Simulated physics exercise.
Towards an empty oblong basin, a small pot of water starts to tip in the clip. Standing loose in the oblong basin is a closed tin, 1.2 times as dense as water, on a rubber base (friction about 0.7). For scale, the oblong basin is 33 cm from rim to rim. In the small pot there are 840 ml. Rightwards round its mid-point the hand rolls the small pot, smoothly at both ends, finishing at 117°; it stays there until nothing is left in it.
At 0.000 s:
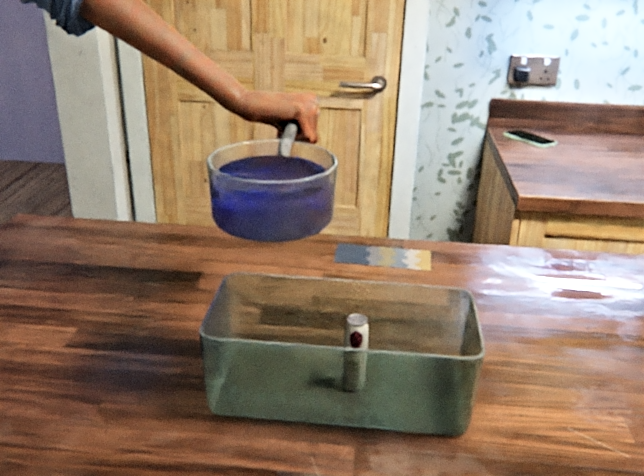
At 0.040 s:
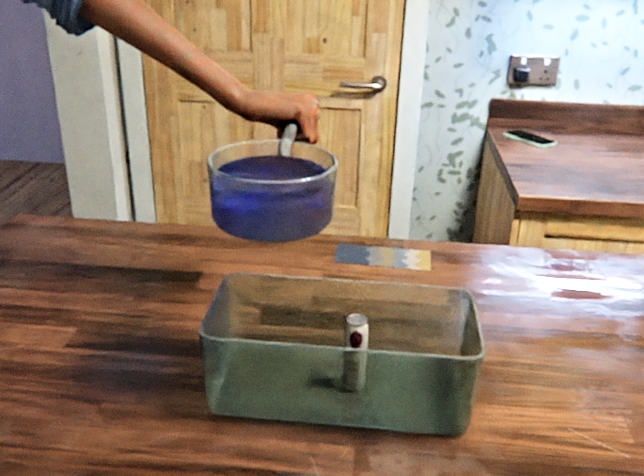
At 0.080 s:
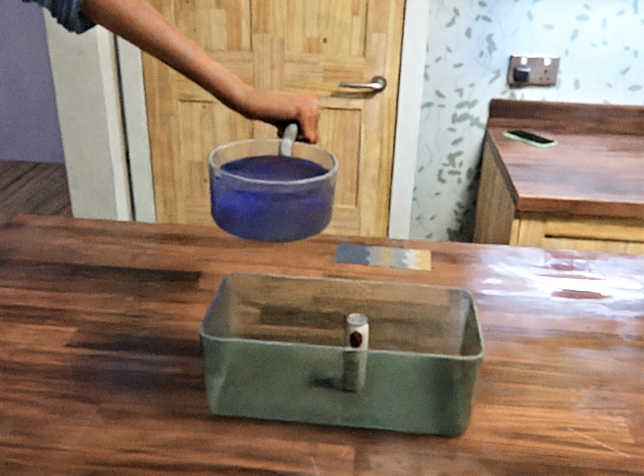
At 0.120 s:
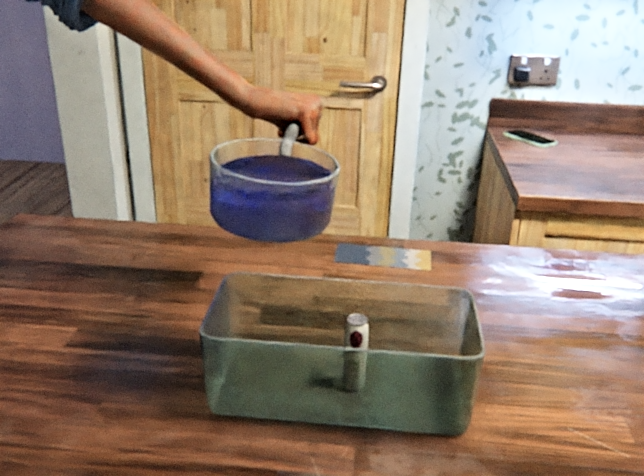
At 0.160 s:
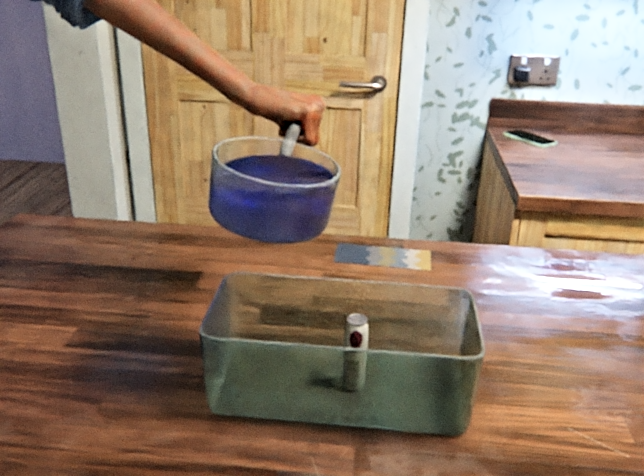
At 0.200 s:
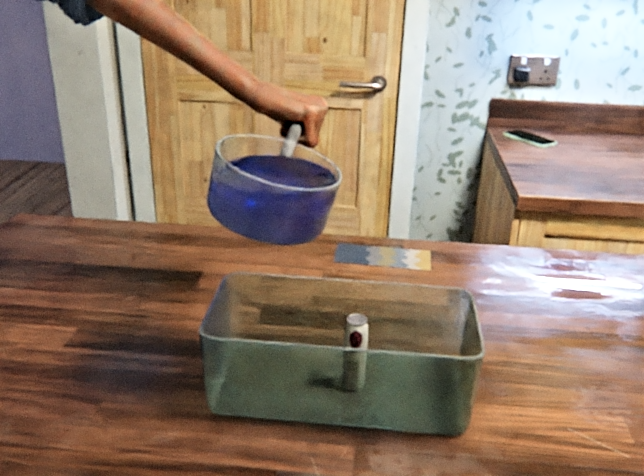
A small clear pot of blue-purple liquid, gripped by a hand reaching in from the upper left, tilts slightly to the right above an oblong basin with a small upright tin inside, on a wooden counter.
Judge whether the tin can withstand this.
It holds.
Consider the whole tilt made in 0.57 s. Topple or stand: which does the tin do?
The tin remains upright.
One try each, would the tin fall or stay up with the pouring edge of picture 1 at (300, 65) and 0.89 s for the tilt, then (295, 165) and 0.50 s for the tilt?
The tin overturns the first time and overturns the second time.
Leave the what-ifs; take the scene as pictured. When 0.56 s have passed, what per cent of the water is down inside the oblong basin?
Close to 12 in a hundred.
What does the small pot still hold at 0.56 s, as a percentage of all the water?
44 %.
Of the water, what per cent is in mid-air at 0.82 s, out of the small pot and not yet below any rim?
Close to 9 per cent.
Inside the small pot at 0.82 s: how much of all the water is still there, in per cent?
4 %.
Then, 0.56 s in, the tilt is 81° and 44 per cent is still to pour; the tin stands where it began.
Then, 0.82 s in, the tilt is 115° and 4 per cent is still to pour; the tin stands where it began.
Then, 1.09 s in, the tilt is 117° and 0 per cent is still to pour; the tin stands where it began.
Then, 1.39 s in, the tilt is 117° and 0 per cent is still to pour; the tin stands where it began.
Finally, the tin stands where it began.
